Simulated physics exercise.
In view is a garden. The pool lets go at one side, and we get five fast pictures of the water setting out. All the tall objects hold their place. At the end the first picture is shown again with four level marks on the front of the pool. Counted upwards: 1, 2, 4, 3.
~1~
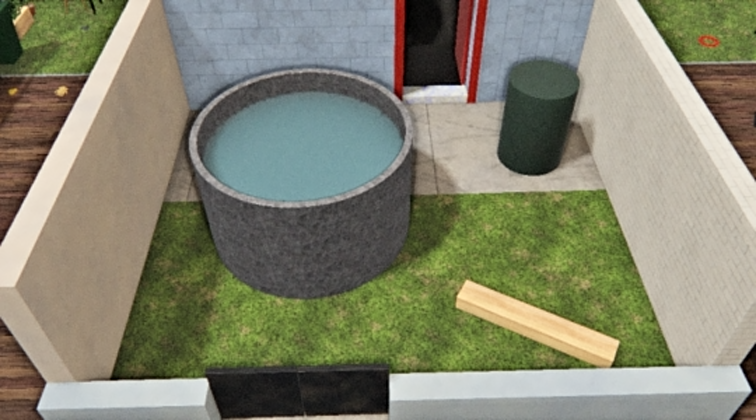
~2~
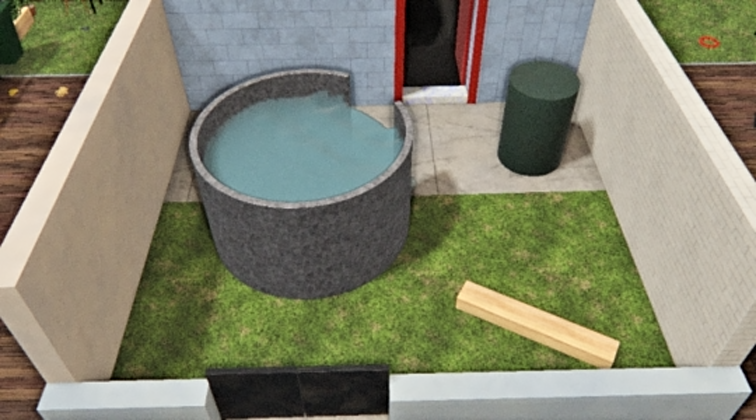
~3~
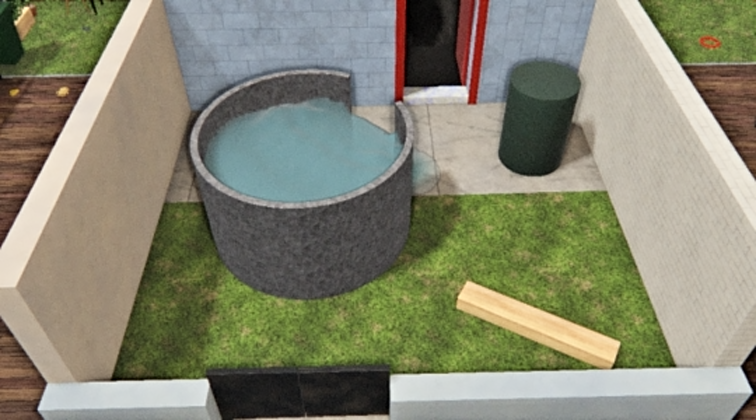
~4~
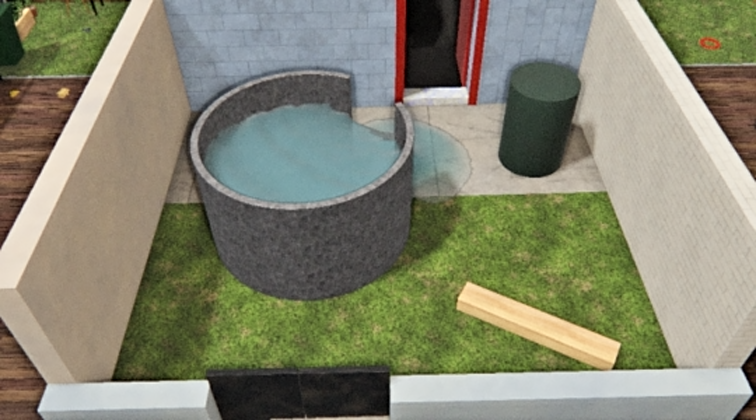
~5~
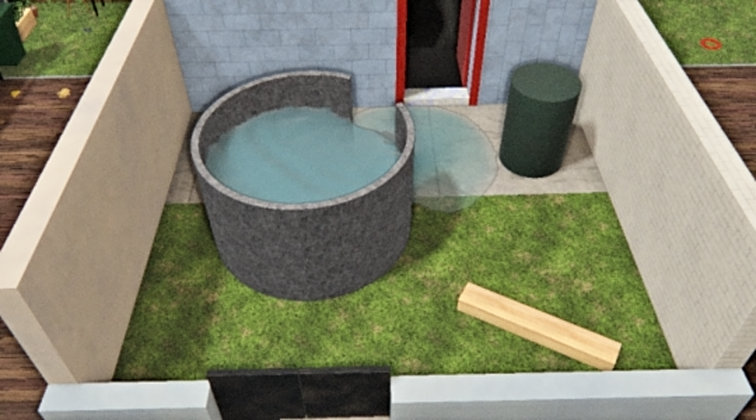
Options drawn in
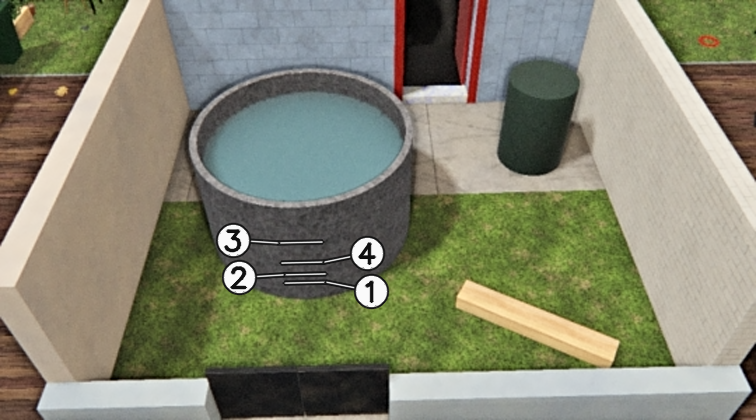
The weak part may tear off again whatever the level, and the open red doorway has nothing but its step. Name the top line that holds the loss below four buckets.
The answer is line 2.
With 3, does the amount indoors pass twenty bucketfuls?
Yes.
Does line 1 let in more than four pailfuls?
No, that is safe.
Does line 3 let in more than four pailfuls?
Yes, it does.
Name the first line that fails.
Here it is line 4.
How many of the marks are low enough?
Two.
In white, 1 at (305, 282); 2 at (304, 274); 3 at (300, 242); 4 at (302, 262); from the bottom up 1, 2, 4, 3.
Choosing 1, nothing gets over.
Choosing 2, a bucket or two gets in.
Choosing 3, dozens of bucketfuls pour in.
Choosing 4, about 12 bucketfuls get in.
